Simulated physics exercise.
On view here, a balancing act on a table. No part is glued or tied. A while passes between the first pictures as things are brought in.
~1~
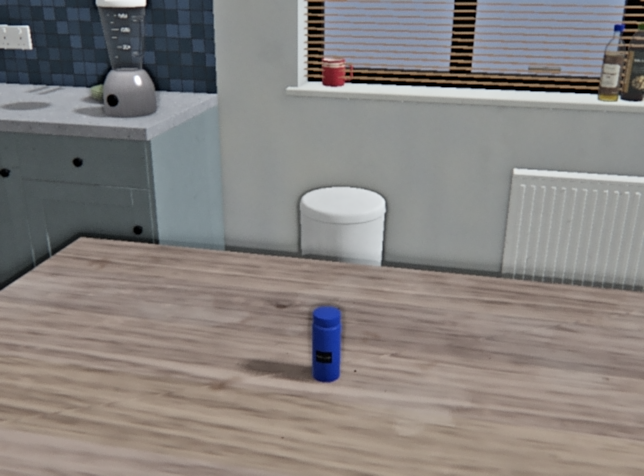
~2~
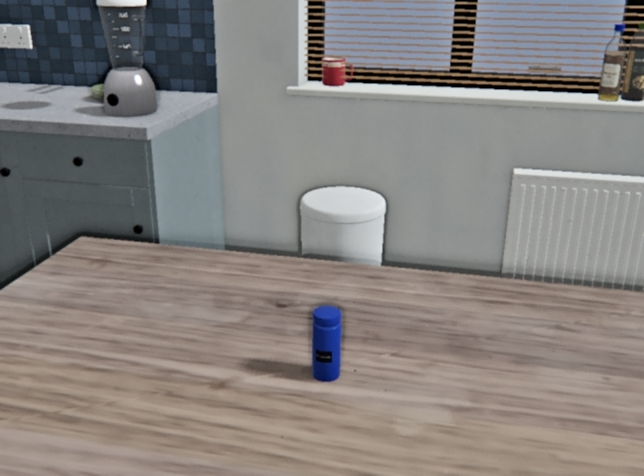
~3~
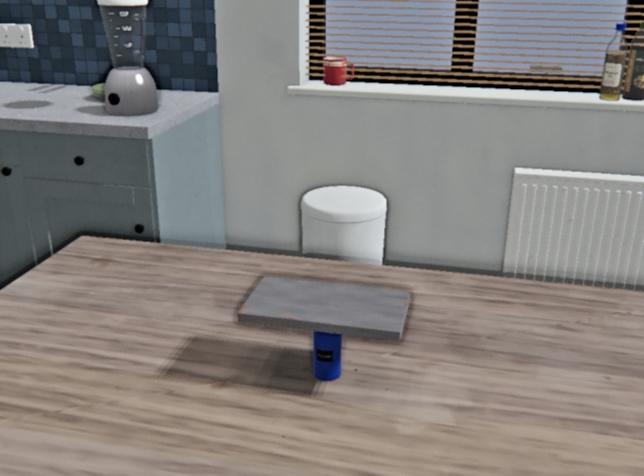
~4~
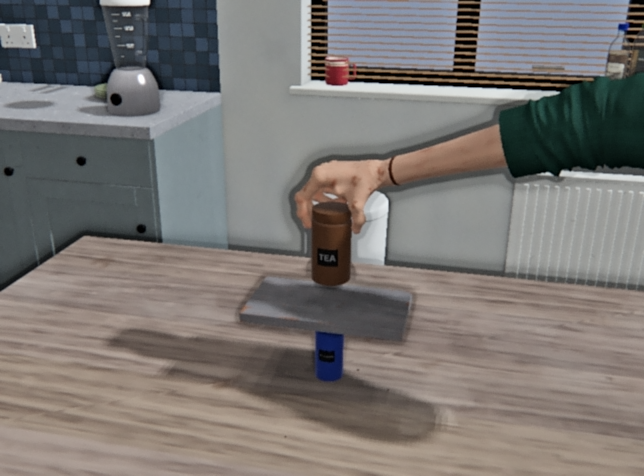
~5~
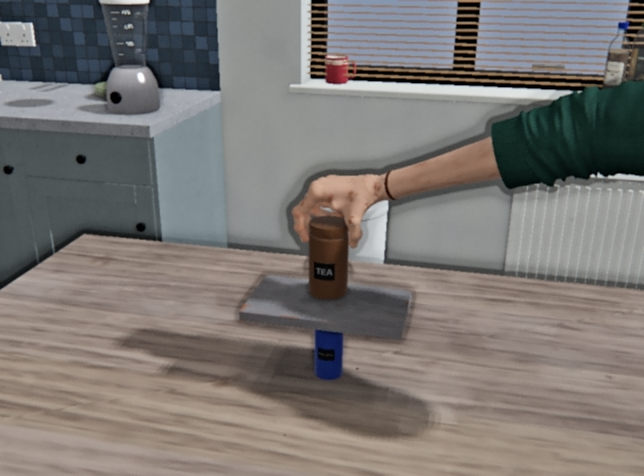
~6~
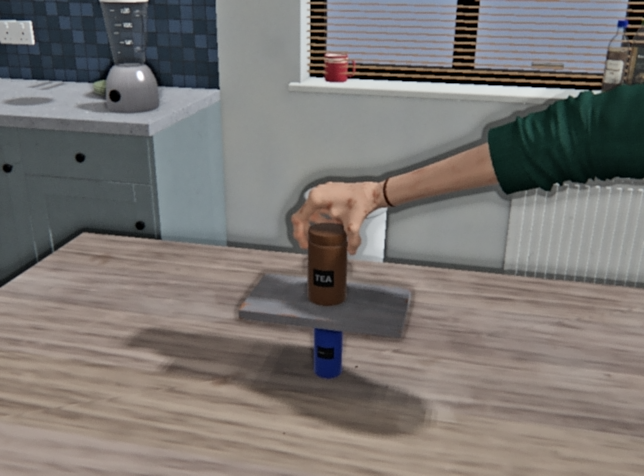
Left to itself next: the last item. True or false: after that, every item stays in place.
True.
Then, 0.50 s on from there, no change.
Then, 1.30 s on from there, brown jar resting near (327, 265).
In the end, all 3 unmoved. At the end, from the last picture's camera, brown jar near (327, 265). The stack holds.
